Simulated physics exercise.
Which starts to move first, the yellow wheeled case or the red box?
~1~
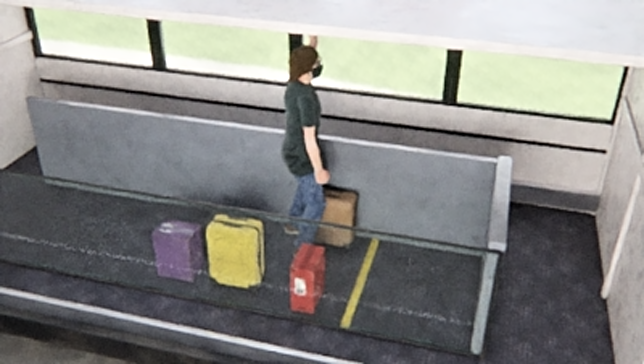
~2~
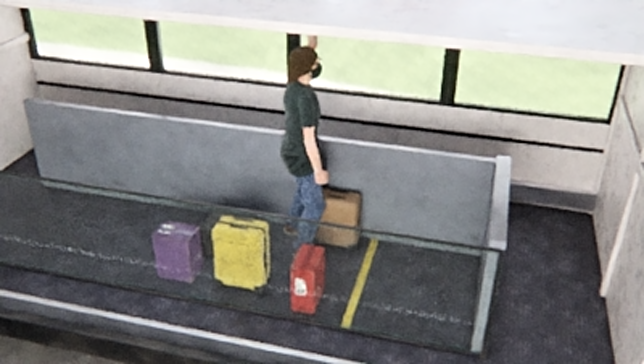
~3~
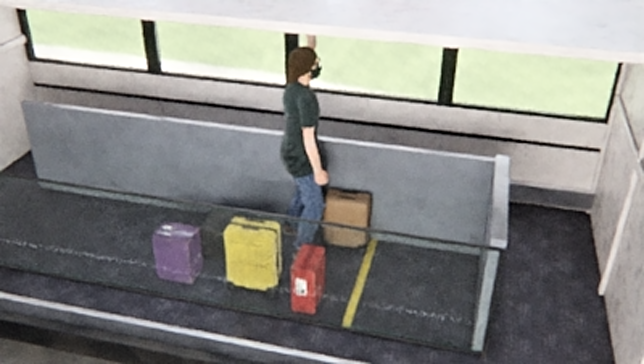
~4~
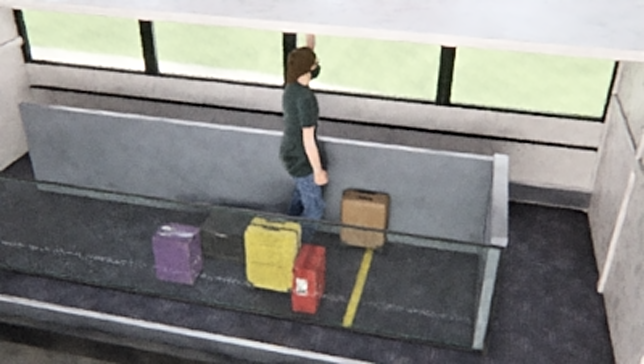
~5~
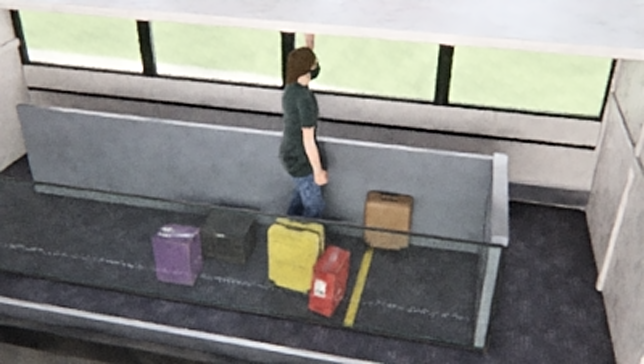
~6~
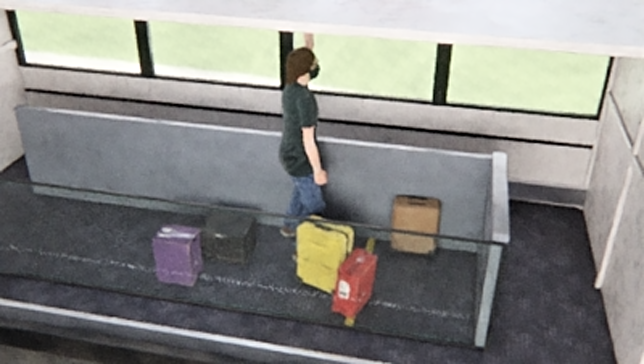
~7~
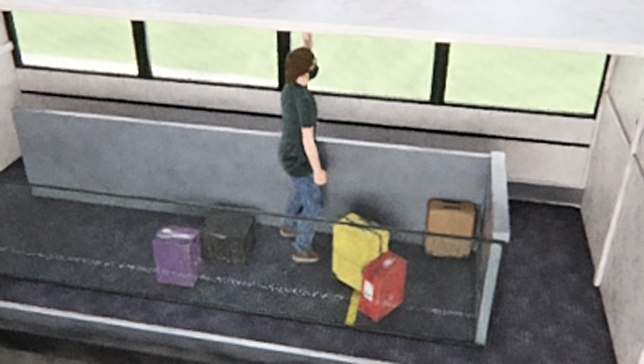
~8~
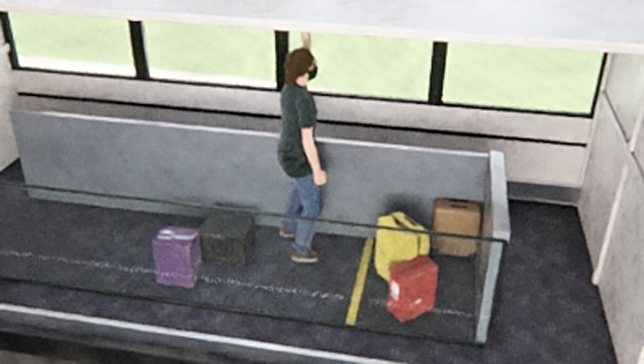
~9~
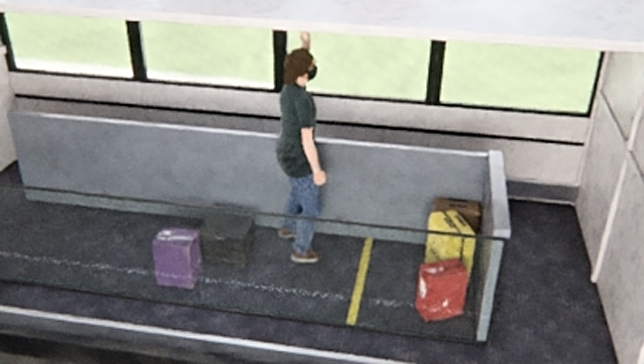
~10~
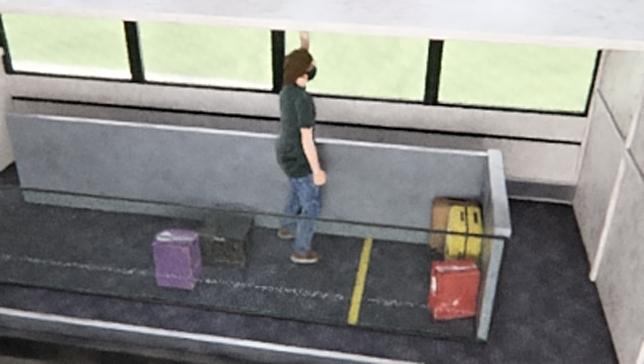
The yellow wheeled case starts first. The red box stays where it is until the yellow case has come up close to it, and only then slides right.
